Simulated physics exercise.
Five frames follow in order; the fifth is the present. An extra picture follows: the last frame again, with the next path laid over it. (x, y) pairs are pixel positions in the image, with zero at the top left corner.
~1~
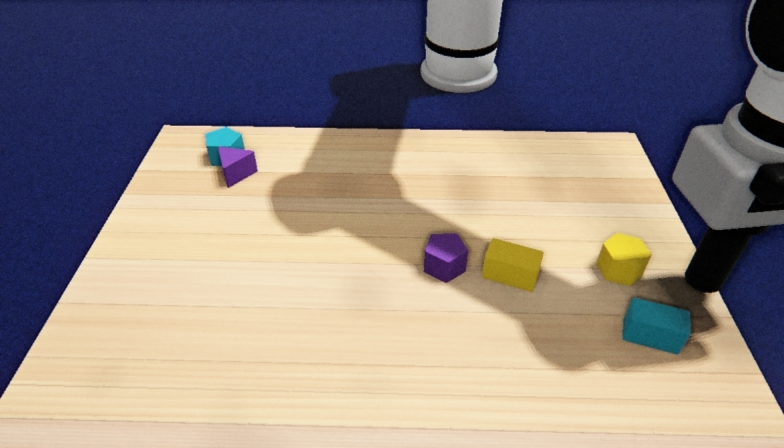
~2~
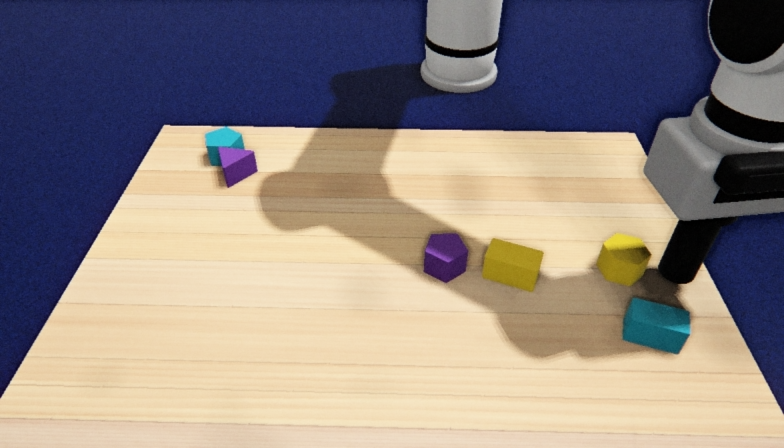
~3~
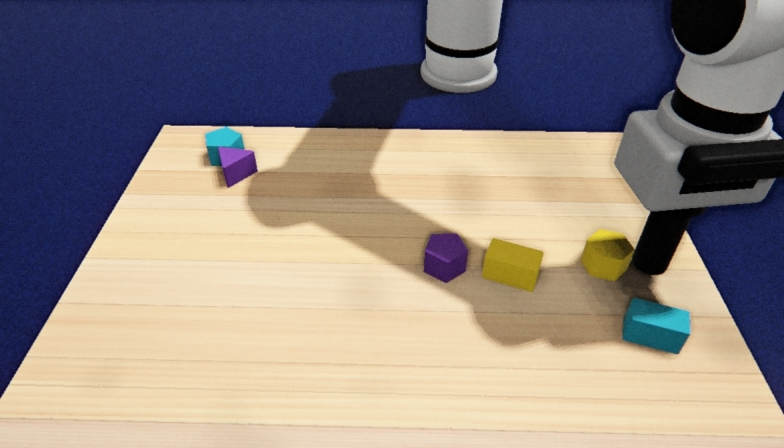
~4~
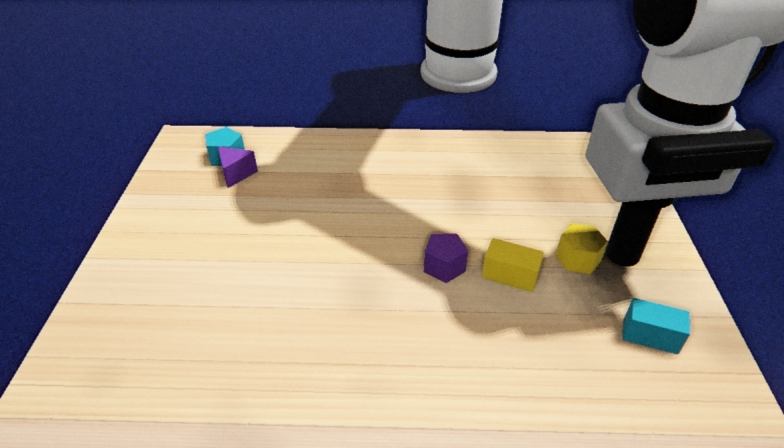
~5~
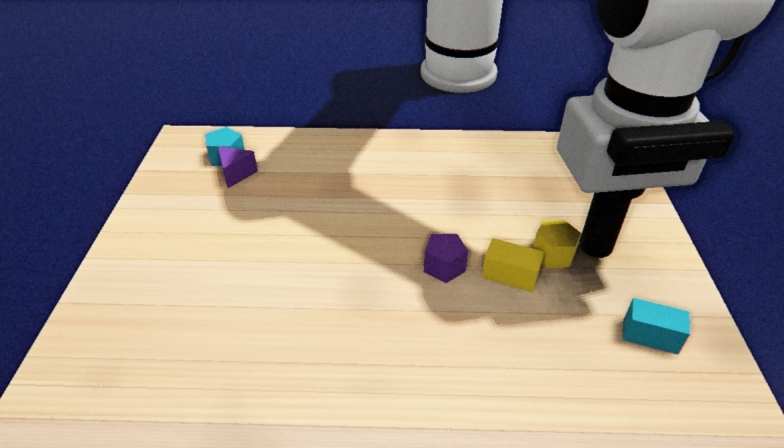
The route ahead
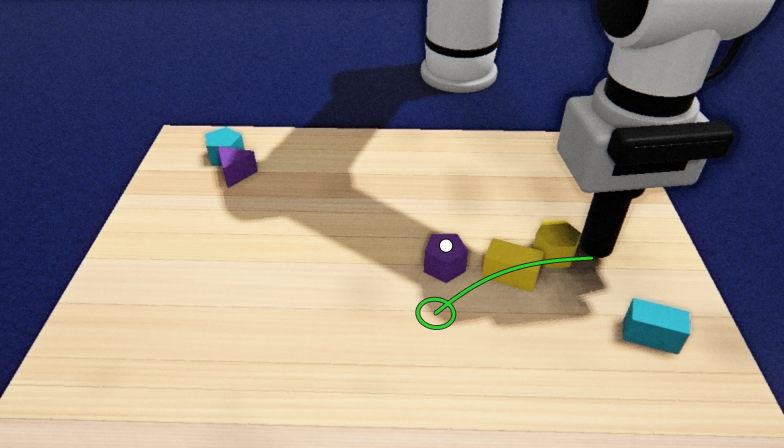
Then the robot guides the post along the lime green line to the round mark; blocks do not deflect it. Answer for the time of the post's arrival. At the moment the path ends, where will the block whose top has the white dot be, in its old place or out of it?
The block in question stays where it was by the end.
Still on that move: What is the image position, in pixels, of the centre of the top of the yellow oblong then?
At pixel (428, 319).
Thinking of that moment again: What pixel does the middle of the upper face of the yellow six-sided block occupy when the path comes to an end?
At pixel (497, 225).
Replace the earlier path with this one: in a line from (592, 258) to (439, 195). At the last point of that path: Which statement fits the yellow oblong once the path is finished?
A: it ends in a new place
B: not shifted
It's B.
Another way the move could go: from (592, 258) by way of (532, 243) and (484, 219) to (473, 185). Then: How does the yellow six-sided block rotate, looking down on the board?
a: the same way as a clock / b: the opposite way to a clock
The answer is b.
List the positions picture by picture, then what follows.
The first picture shows lower end of the post (703, 280), tops of blocks, purple pentagonal block (446, 246), yellow oblong (515, 254), yellow six-sided block (627, 248).
The second picture shows post (676, 272), blocks as before.
The third picture shows post (649, 264), yellow six-sided block (611, 244).
The fourth picture shows post (622, 255), yellow six-sided block (585, 237).
The fifth picture shows post (596, 247), purple pentagonal block (446, 246), yellow oblong (515, 254), yellow six-sided block (559, 233).
The drawn path runs from (592, 258) via (534, 264) and (482, 282), ending at (436, 313); the dot is on the purple pentagonal block.
The first path, step by step. One third of the way, post (536, 253); yellow oblong (511, 256); yellow six-sided block (506, 226), turned 20° clockwise.
Two thirds of the way, post (482, 271); yellow oblong (467, 282); yellow six-sided block (497, 225), turned 35° clockwise.
At the end, post (437, 302); purple pentagonal block not moved; yellow oblong (428, 319), turned 15° anticlockwise; yellow six-sided block (497, 225), turned 35° clockwise.
